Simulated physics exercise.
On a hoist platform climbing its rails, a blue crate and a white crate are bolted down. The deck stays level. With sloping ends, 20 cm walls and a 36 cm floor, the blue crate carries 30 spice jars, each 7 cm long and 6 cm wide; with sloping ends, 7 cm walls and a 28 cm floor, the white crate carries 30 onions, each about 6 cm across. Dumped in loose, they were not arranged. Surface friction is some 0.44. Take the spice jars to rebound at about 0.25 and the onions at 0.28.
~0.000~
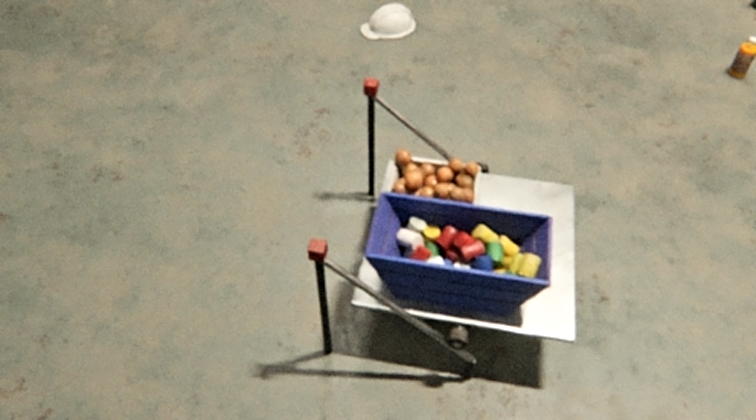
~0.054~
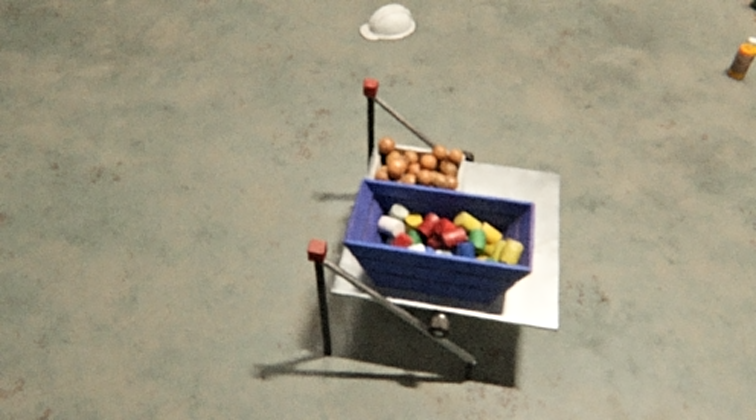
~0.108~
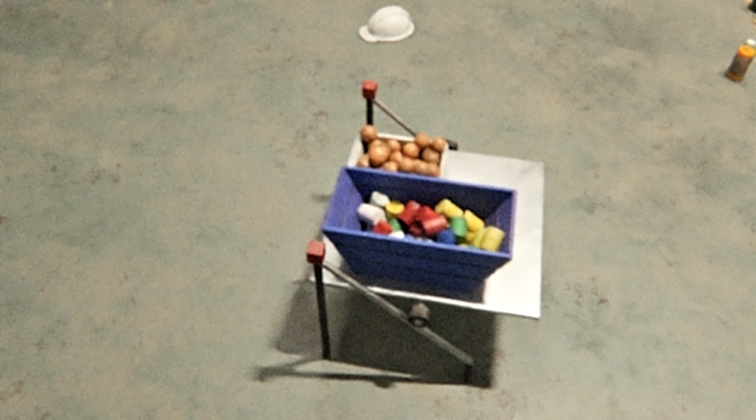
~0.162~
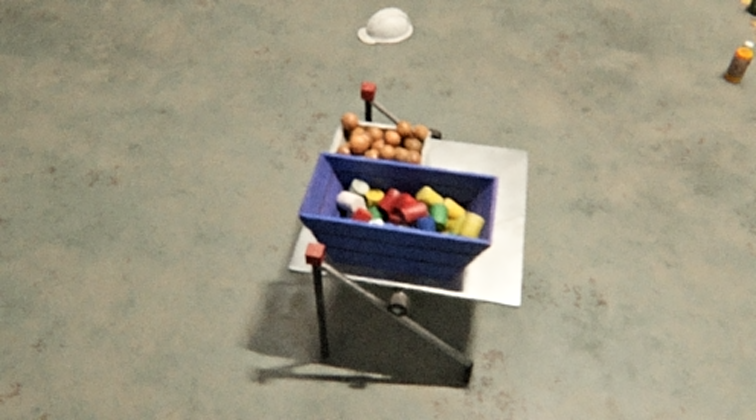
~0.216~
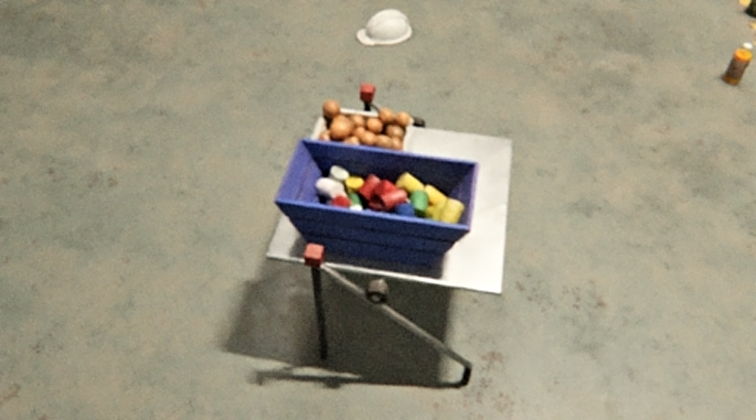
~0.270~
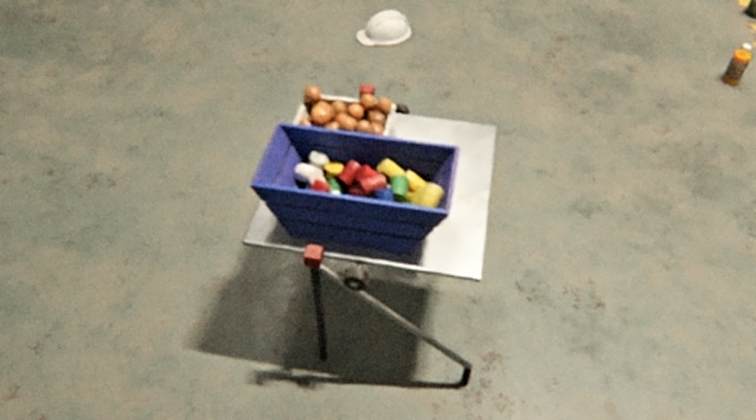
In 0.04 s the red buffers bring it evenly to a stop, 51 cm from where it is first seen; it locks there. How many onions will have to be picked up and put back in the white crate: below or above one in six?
The one-sixth line is crossed.
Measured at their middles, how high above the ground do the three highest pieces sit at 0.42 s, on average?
About 80 cm.
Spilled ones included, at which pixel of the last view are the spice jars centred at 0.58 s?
Somewhere around pixel (319, 173).
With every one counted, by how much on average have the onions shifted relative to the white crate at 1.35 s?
On average they end up some 22 cm further left.
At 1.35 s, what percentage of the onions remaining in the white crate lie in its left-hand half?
Near 70 per cent.
After 0.30 s, the buffers are touched.
After 0.42 s, the blue crate has all 30 and the white crate is down by 2 of 30.
After 0.58 s, the blue crate has all 30 and the white crate is down by 8 of 30.
After 0.80 s, the blue crate has all 30 and the white crate is down by 10 of 30.
Outcome (at 1.35 s), the blue crate has all 30 and the white crate is down by 10 of 30. Asked share, 10 of 30, 33 per cent.
